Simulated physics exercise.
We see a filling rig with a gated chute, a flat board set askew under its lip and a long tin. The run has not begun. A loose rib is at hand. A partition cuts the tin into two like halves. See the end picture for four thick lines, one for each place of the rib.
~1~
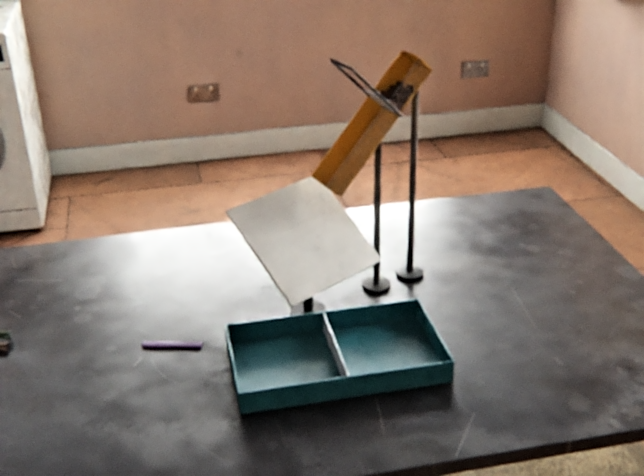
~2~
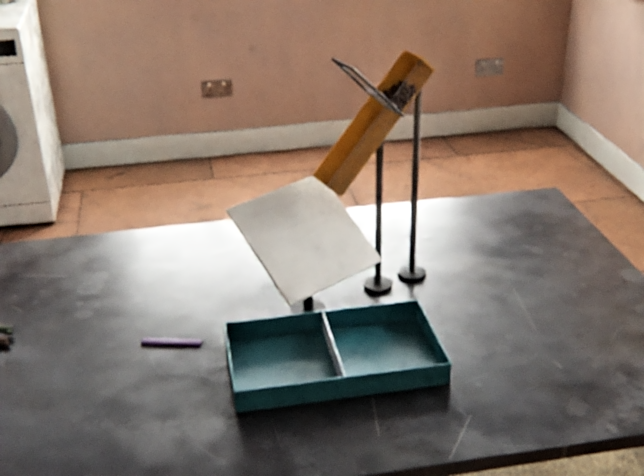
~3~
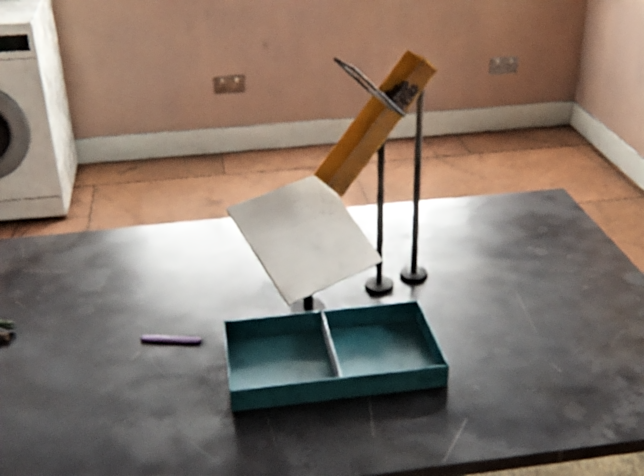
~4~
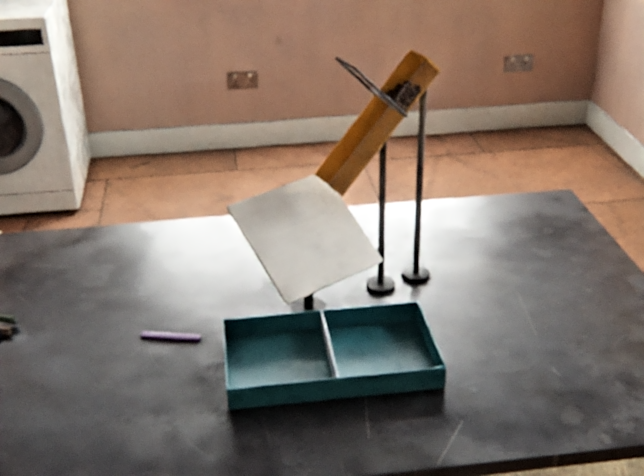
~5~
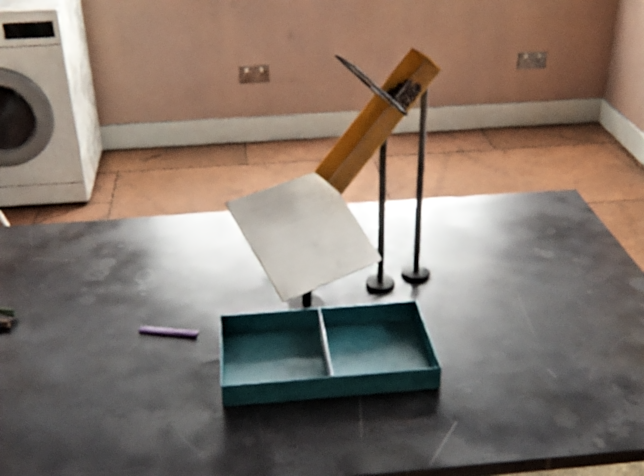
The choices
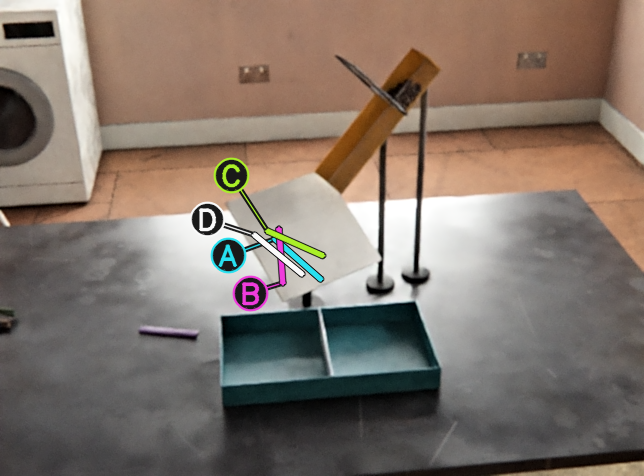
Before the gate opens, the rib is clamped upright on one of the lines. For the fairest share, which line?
B is best.
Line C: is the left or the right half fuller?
More lands on the right.
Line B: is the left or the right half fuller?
Left.
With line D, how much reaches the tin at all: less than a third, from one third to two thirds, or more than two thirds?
Line D gives more than two thirds.
On the marked copy, line A from (274, 238) to (320, 279); line B from (278, 229) to (282, 282); line C from (267, 231) to (322, 255); line D from (254, 235) to (301, 273).
If A is chosen, of what is caught, just a few in the left half, almost all in the right.
If B is chosen, of what is caught, roughly two thirds in the left half, roughly a third in the right.
If C is chosen, of what is caught, about a tenth in the left half, almost all in the right.
If D is chosen, of what is caught, about a tenth in the left half, almost all in the right.
